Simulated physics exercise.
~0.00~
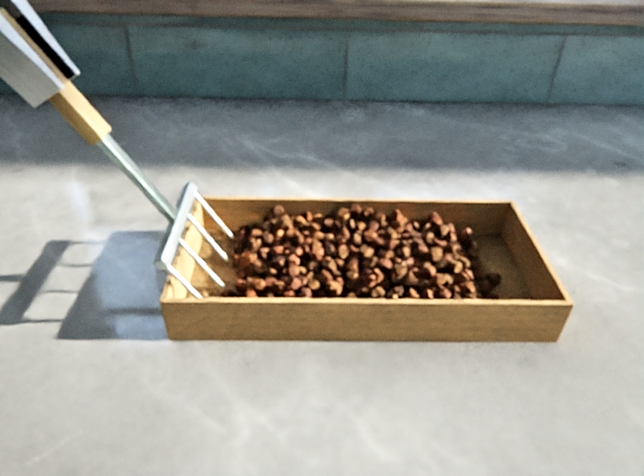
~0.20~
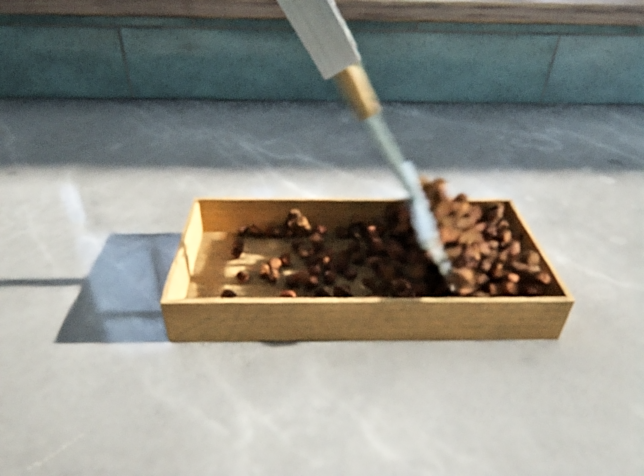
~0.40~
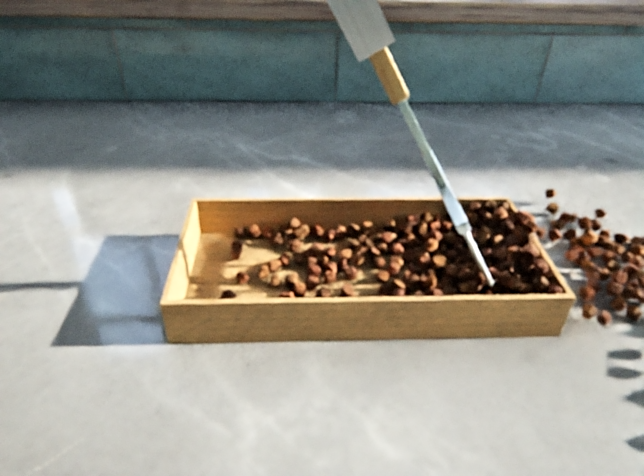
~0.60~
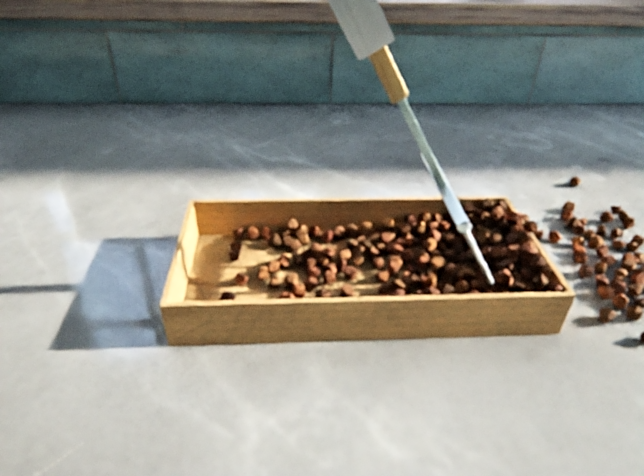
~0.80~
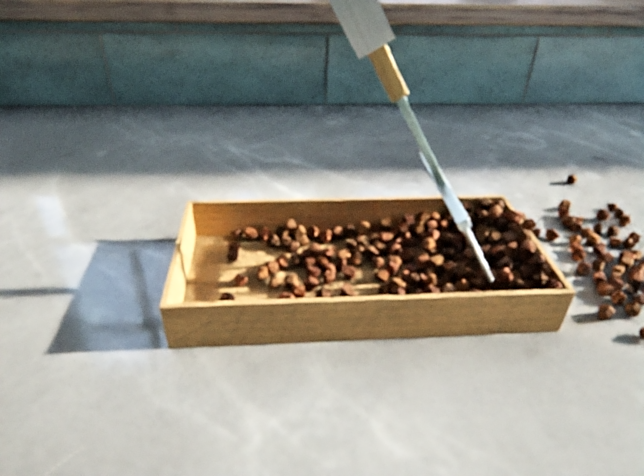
To begin with, a rake-like tool with four pale teeth stands at the left end of a shallow wooden tray on a grey surface, beside a spread of small brown pellets. The tool sweeps to the right through the tray, pushing the pellets into a tall heap toward the far end and leaving only a scattering behind. Pellets then spill over the right wall and tumble onto the surface. The tool stops near that end and stays there, while the spilled pieces spread slightly and settle. Most of the pellets remain in the tray, with a smaller group lying outside to the right.
